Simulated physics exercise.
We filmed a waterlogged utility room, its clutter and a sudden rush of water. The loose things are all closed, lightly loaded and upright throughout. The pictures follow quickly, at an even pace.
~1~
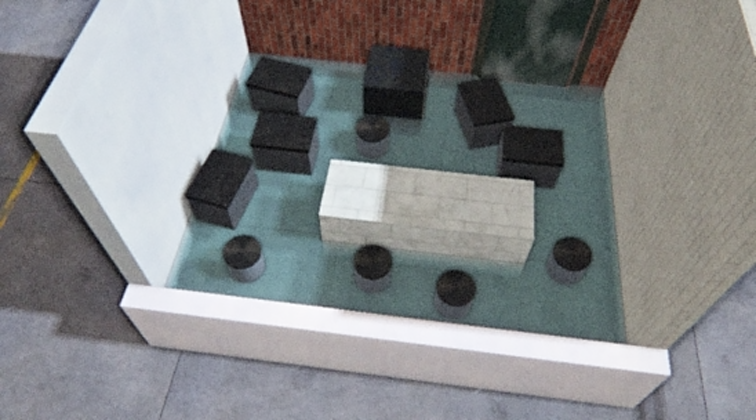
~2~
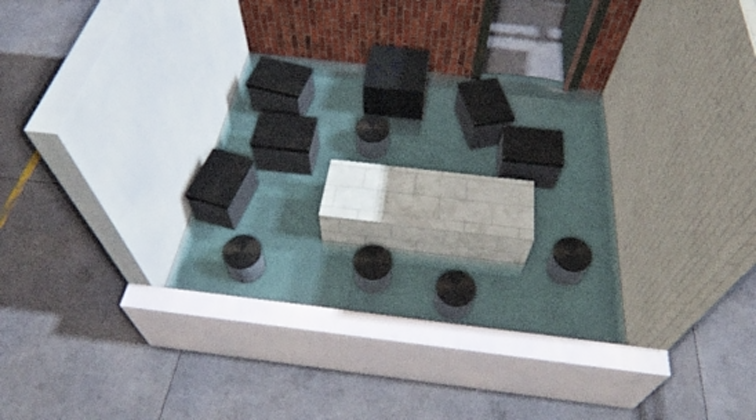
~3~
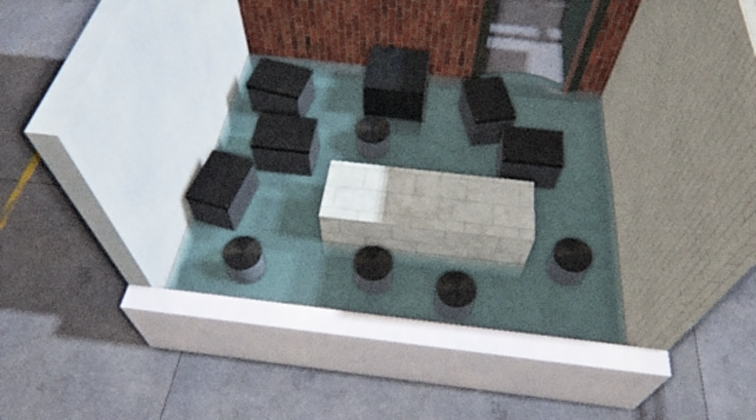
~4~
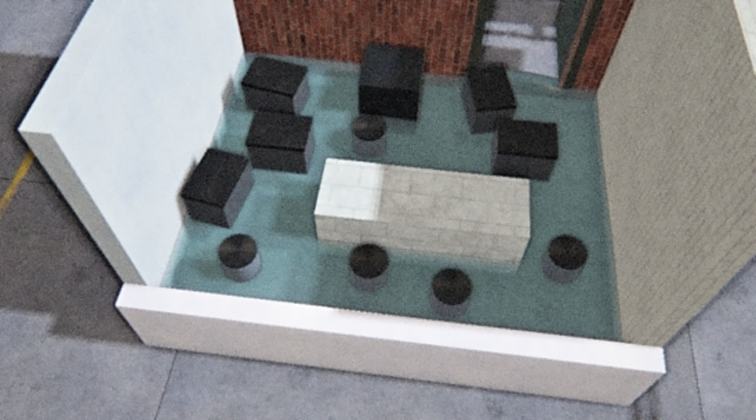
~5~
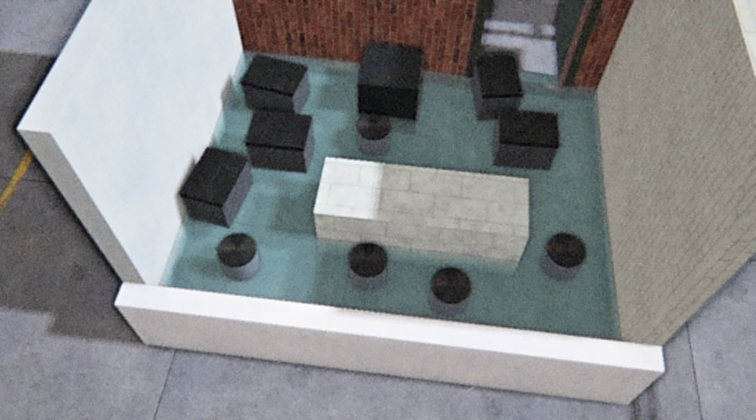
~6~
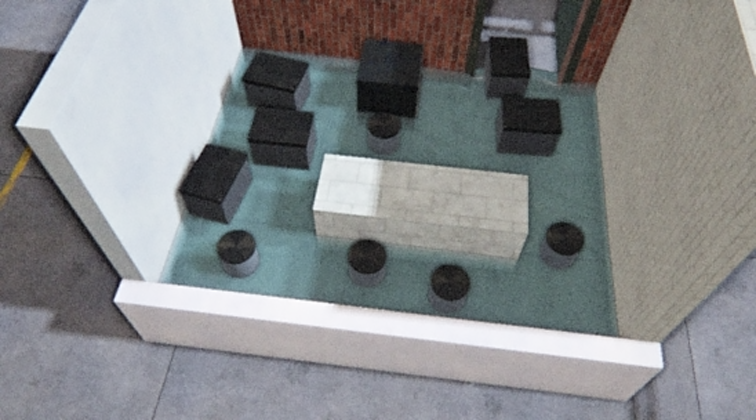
In a flooded utility room with brick at the back, dark chests and round drums surround a pale block; a chest near the doorway drifts back toward it, then the chest at right and a drum behind the block shift slightly.
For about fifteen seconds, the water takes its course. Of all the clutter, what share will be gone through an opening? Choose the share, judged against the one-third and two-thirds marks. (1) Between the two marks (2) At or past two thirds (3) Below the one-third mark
Between the two marks (1).
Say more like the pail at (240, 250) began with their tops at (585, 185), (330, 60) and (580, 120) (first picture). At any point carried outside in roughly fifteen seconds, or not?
In order: Exits; never exits; exits.
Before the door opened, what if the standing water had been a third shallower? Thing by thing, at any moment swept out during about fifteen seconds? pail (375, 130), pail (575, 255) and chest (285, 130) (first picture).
Taking them in order: Leaves the room; leaves the room; leaves the room.
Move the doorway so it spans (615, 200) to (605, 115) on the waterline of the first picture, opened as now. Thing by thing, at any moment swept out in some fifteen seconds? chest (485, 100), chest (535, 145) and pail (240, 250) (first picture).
Each object, in the order asked: Flushed / flushed / not flushed.
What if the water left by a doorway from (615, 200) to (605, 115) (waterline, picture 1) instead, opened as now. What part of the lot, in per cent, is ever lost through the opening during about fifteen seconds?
That would be near 60 per cent of the things.
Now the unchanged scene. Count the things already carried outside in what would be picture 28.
The number comes out at 5.
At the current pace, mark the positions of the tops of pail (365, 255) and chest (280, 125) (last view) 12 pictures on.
(410, 264) and (443, 127), about.
A moment on, 1 of 10 are out; 9 afloat.
Next, 3 of 10 are out; 7 afloat.
Later, 5 of 10 are out; 5 afloat.
In the end, 5 of 10 are out; 5 afloat.
